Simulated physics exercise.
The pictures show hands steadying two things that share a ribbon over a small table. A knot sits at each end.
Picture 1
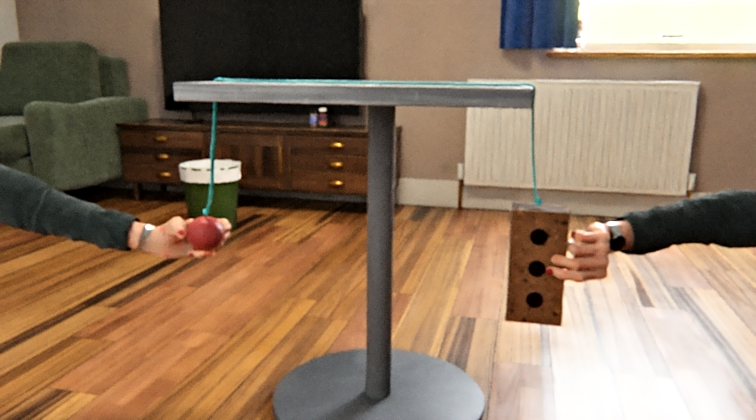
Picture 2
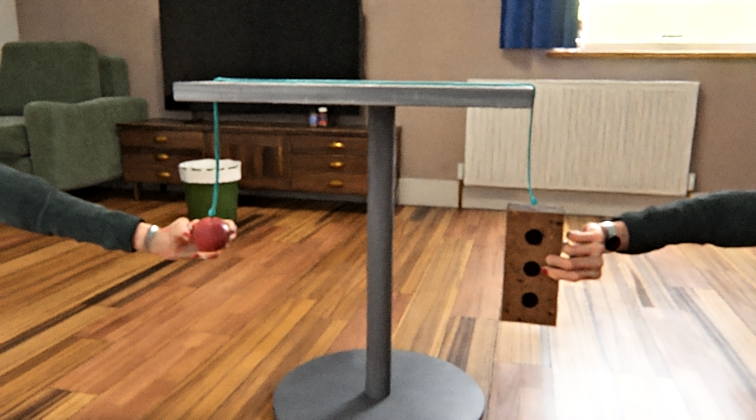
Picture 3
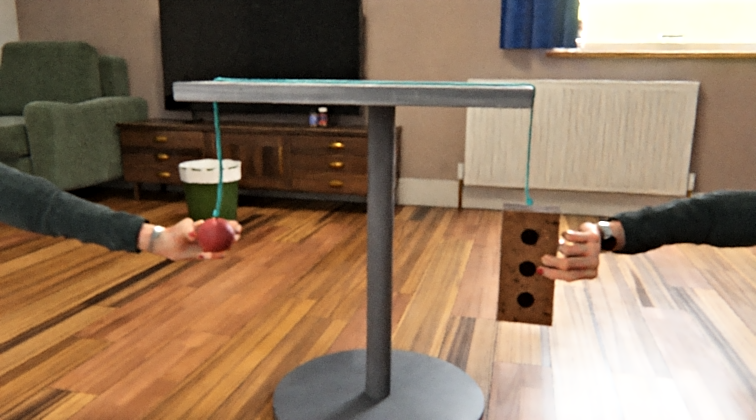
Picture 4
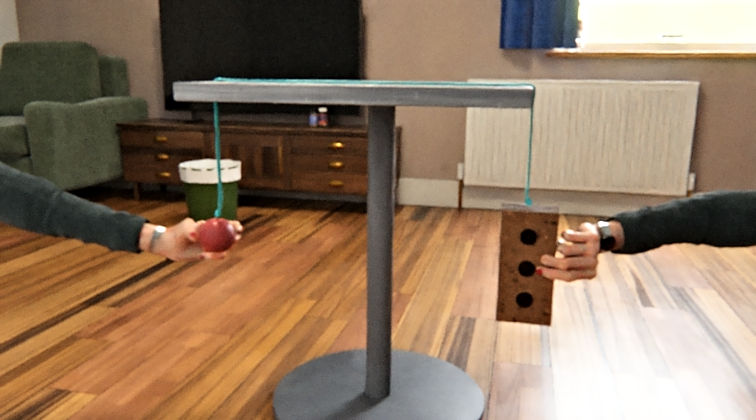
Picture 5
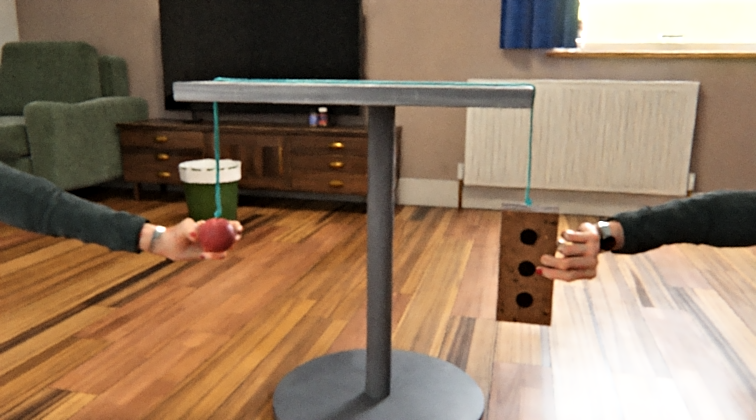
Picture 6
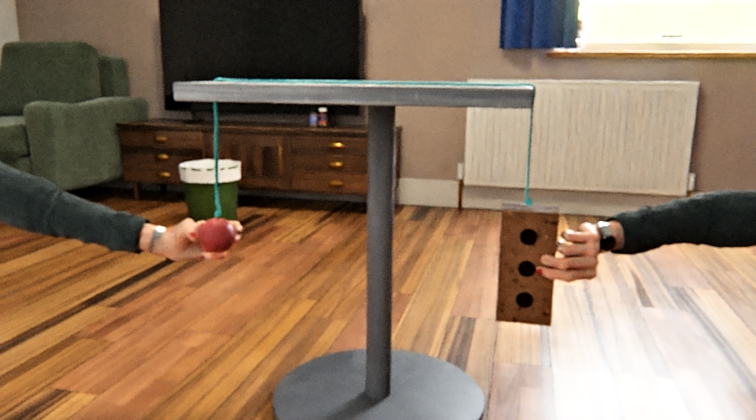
In a room with a wooden floor, a teal cord lies across a narrow grey table, with one hand holding a red apple at its left end and another gripping a brown brick at its right. Both hands shift slightly inward, then stay almost still.
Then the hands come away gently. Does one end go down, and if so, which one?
The right one.
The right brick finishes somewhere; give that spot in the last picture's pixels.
I'd say it finishes somewhere around (497, 406).
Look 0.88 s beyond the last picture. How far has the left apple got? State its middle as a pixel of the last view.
By that point it has got to (352, 63).
Then, 0.48 s after the last picture, left apple pulled up onto the top near (186, 14); right brick lower near (514, 371).
Then, 0.88 s after the last picture, left apple pulled up onto the top near (352, 63); right brick down on the floor near (492, 405).
At rest, left apple pulled up onto the top near (438, 61); right brick down on the floor near (498, 407). The ribbon is pulled to the right.
